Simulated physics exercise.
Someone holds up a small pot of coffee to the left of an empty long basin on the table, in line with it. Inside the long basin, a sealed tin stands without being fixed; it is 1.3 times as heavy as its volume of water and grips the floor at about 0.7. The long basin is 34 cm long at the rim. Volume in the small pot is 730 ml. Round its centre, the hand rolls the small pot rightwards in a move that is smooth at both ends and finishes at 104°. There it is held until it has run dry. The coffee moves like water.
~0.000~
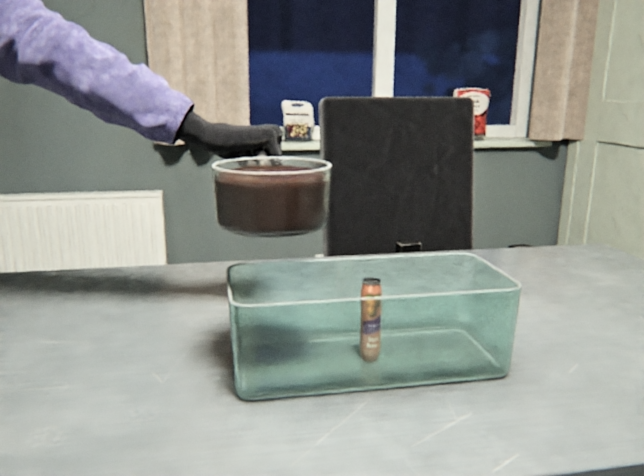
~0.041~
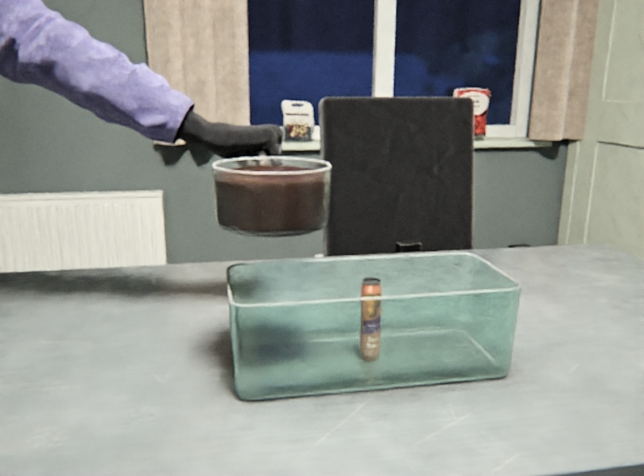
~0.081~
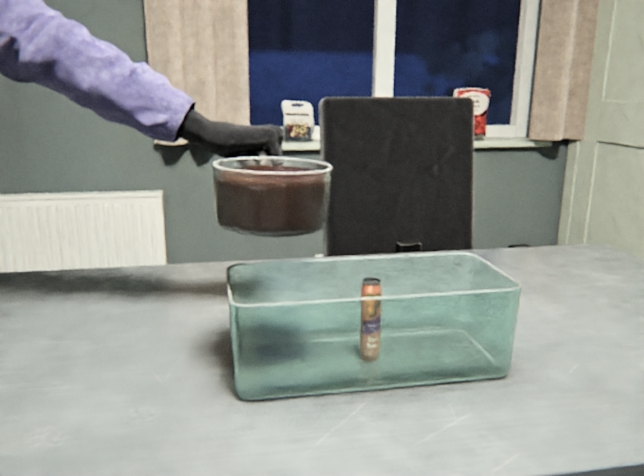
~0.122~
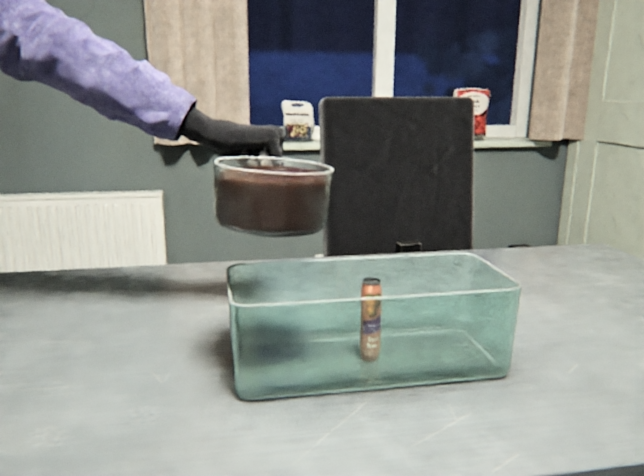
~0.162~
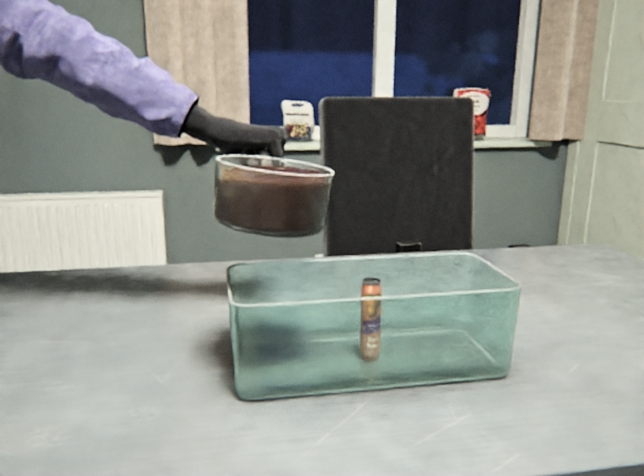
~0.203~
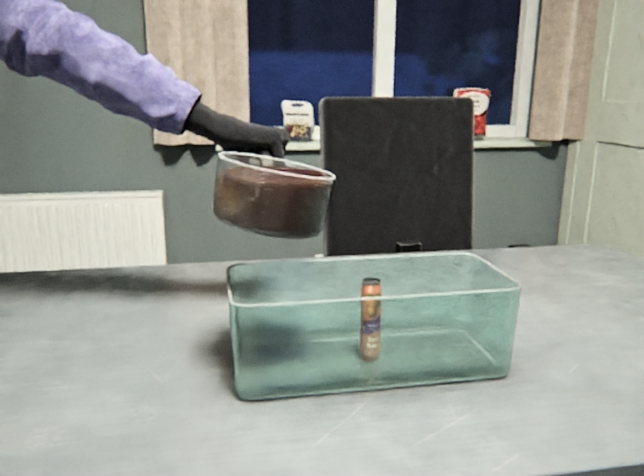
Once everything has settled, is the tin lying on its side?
No.
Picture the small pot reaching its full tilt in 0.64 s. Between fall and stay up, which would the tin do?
Then the tin tumbles.
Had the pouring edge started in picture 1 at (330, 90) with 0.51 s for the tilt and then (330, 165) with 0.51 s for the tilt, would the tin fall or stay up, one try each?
First it tips over; then it tips over.
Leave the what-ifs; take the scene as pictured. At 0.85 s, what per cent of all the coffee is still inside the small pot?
About 10 % is still there.
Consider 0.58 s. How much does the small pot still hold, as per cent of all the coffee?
About 54 per cent.
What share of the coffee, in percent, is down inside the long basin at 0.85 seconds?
Roughly 84 per cent.
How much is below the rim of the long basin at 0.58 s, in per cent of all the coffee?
I'd put it near 16 percent.
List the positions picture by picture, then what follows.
In the first frame, it leans 0°; its right rim is at (329, 165); the coffee meets the walls at (216, 175) and (326, 173); the long basin's rim runs from (229, 285) to (496, 270); the tin's top is at (372, 284).
In the second frame, it leans 0°; its right rim is at (329, 166); the coffee meets the walls at (216, 175) and (326, 173).
In the third frame, it leans 2°; its right rim is at (330, 167); the coffee meets the walls at (216, 175) and (327, 174).
In the fourth frame, it leans 4°; its right rim is at (331, 170); the coffee meets the walls at (217, 174) and (327, 174).
In the fifth frame, it leans 7°; its right rim is at (332, 173); the coffee meets the walls at (218, 174) and (329, 175).
In the sixth frame, it leans 11°; its right rim is at (333, 177); the coffee meets the walls at (218, 174) and (330, 175).
After 0.58 s the tilt is 69° and 54 per cent is still to pour; the tin stands where it began.
After 0.85 s the tilt is 101° and 9 per cent is still to pour; the tin stands where it began.
After 1.14 s the tilt is 104° and 0 per cent is still to pour; the tin stands where it began.
After 1.45 s the tilt is 104° and 0 per cent is still to pour; the tin stands where it began.
In the end the tin stands where it began.
